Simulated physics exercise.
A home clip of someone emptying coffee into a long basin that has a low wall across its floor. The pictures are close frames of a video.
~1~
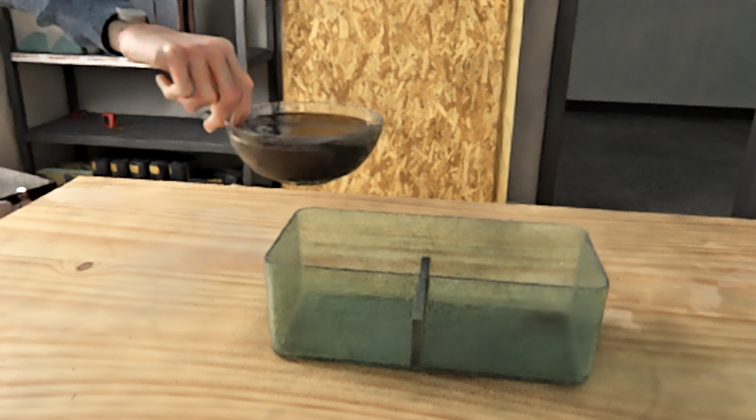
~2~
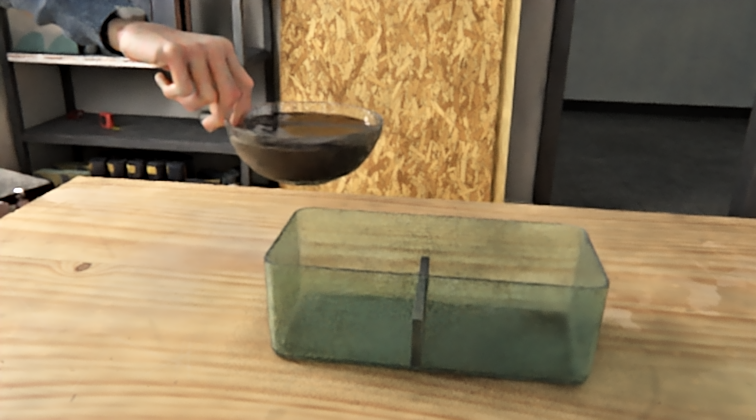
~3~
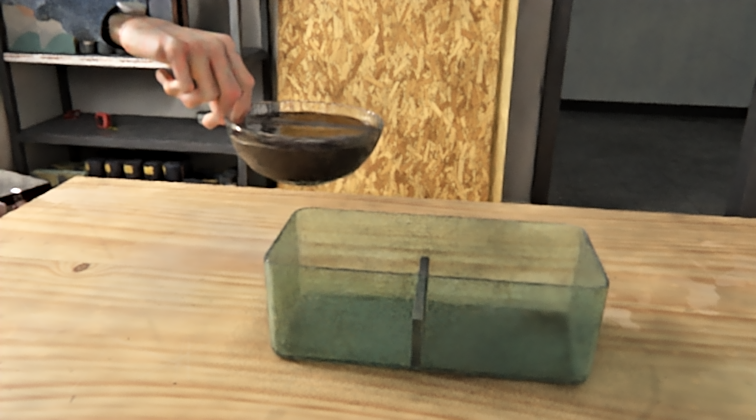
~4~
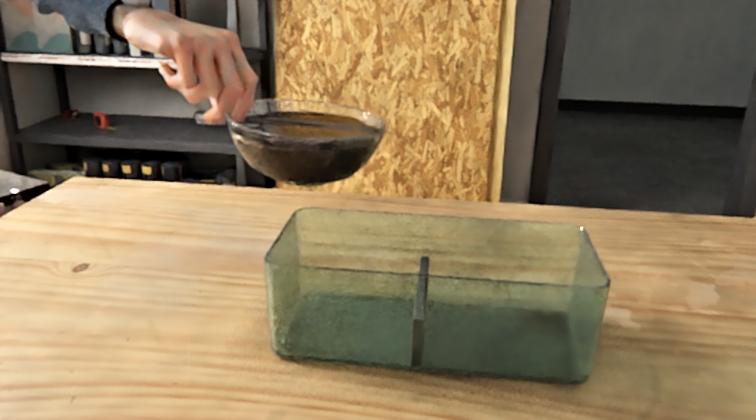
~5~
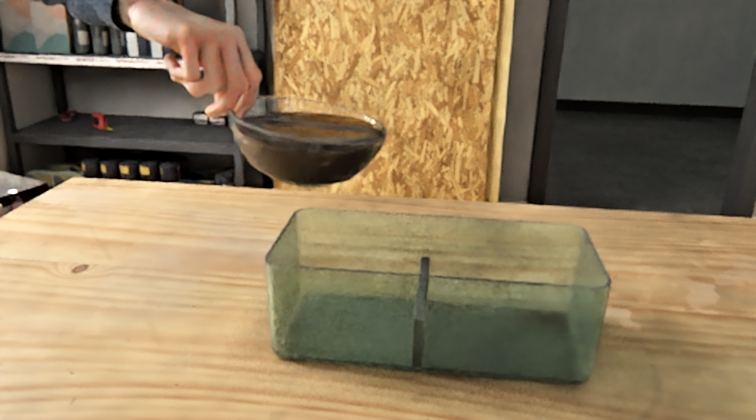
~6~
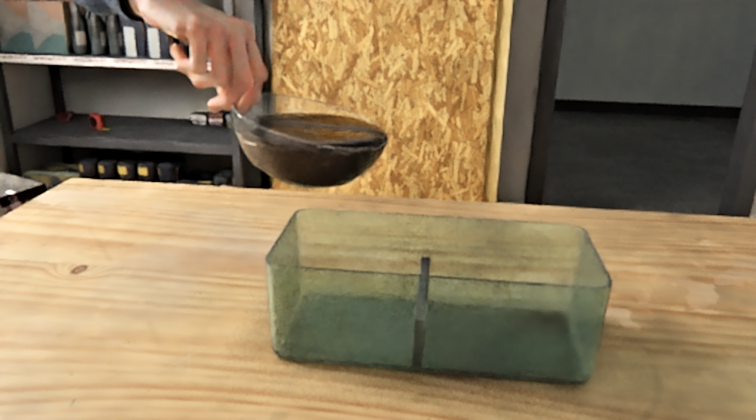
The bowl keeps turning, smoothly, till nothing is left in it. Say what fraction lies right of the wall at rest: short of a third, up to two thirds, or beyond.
It comes to between a third and two thirds.
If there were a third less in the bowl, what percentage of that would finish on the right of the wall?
Close to 35 per cent.
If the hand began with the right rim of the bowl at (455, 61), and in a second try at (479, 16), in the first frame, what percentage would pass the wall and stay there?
About 95 and 95 per cent.
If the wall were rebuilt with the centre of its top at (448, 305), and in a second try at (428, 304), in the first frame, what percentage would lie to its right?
About 20 and 55 per cent.
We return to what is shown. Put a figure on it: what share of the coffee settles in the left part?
Roughly 45 in a hundred.
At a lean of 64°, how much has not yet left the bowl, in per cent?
Close to 30 per cent.
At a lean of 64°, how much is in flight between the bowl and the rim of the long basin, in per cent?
Some 30 per cent.
A moment on, the tilt is 64° and 29 per cent is still to pour, 9 is left of the wall and 33 right of it.
Next, the tilt is 96° and 0 per cent is still to pour, 44 is left of the wall and 54 right of it.
Then the tilt is 103° and 0 per cent is still to pour, 45 is left of the wall and 55 right of it.
Later the tilt is 103° and 0 per cent is still to pour, 45 is left of the wall and 55 right of it.
At rest 45 per cent lies left of the wall, 55 right of it and 1 outside.
